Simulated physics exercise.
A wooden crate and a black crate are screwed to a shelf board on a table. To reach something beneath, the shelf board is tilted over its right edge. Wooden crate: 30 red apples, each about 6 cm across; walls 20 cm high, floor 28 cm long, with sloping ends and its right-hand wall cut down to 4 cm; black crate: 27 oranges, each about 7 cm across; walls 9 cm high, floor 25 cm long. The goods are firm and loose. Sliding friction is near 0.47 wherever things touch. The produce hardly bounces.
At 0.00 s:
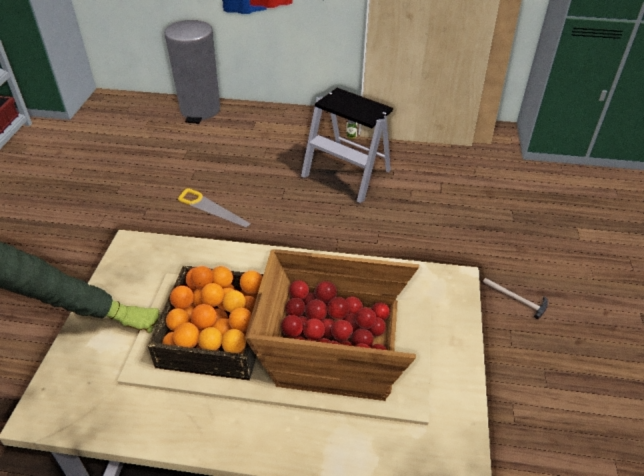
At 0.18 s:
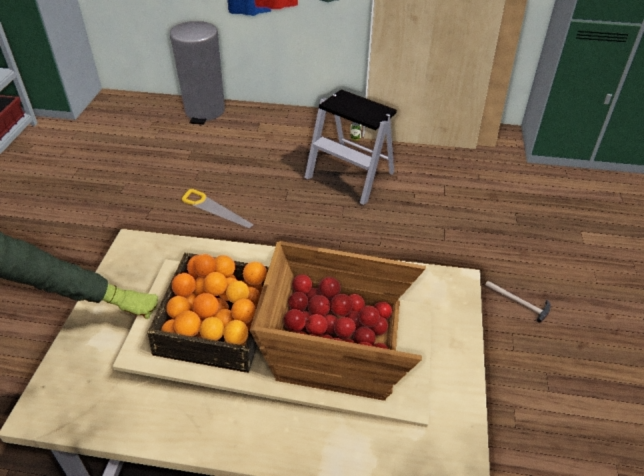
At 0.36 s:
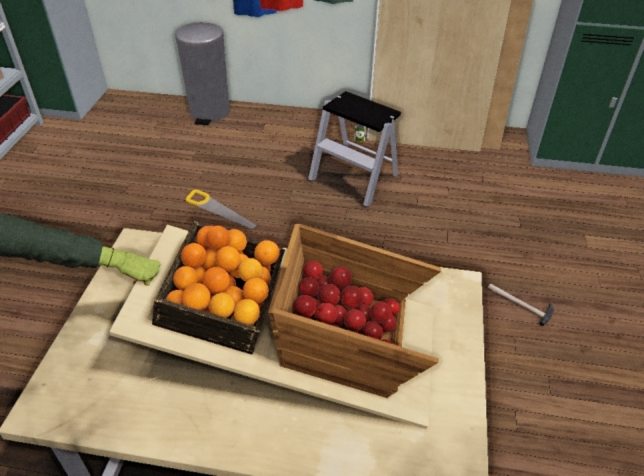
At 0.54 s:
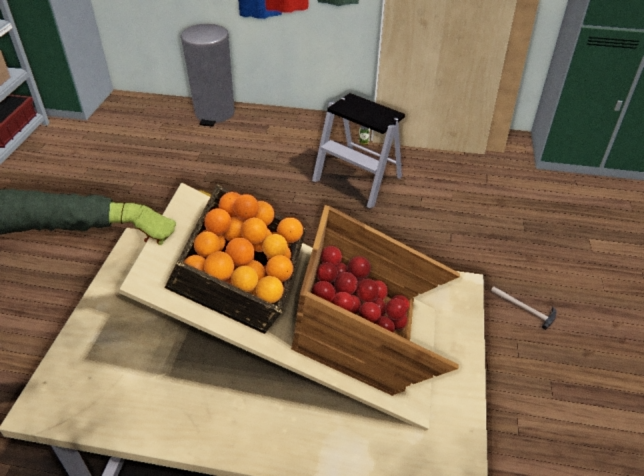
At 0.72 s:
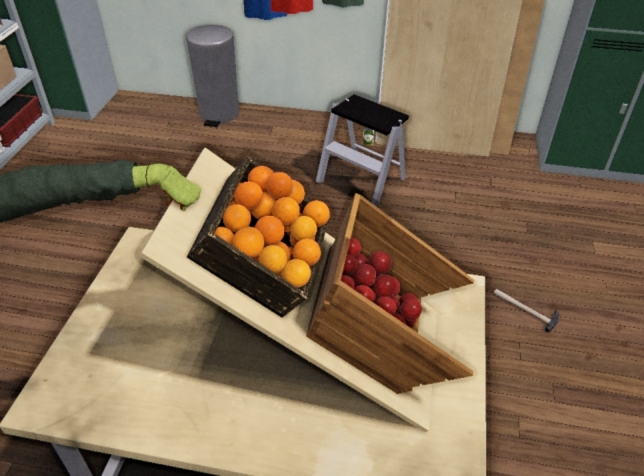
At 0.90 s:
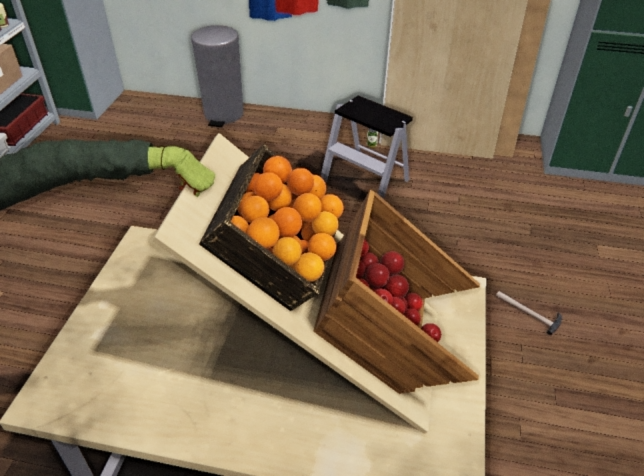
Gloved hand lifting the left end of a board on a table, tilting crates of oranges and red apples steeply rightward.
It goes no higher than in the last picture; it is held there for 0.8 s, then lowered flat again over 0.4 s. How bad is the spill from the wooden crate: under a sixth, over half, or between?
It sheds from a sixth to a half of them.
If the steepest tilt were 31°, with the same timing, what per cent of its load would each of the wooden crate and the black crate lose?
In that case wooden crate 10, black crate 0 per cent.
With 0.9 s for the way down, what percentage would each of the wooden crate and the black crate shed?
Then wooden crate 30, black crate 0 per cent.
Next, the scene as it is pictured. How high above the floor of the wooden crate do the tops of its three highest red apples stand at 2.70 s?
Some 7 cm.
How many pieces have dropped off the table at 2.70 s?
Roughly 10.
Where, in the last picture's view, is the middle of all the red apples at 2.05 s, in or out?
Near (359, 343).
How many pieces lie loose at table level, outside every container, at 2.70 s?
Roughly 2.
After 1.19 s, tilt 41°; the wooden crate is down by 3 of 30 and the black crate has all 27.
After 1.55 s, tilt 41°; the wooden crate is down by 6 of 30 and the black crate has all 27.
After 2.05 s, tilt 2°; the wooden crate is down by 9 of 30 and the black crate is down by 2 of 27.
Final count (at 2.70 s), the wooden crate is down by 9 of 30 and the black crate is down by 3 of 27. Asked share, 9 of 30, 30 per cent.
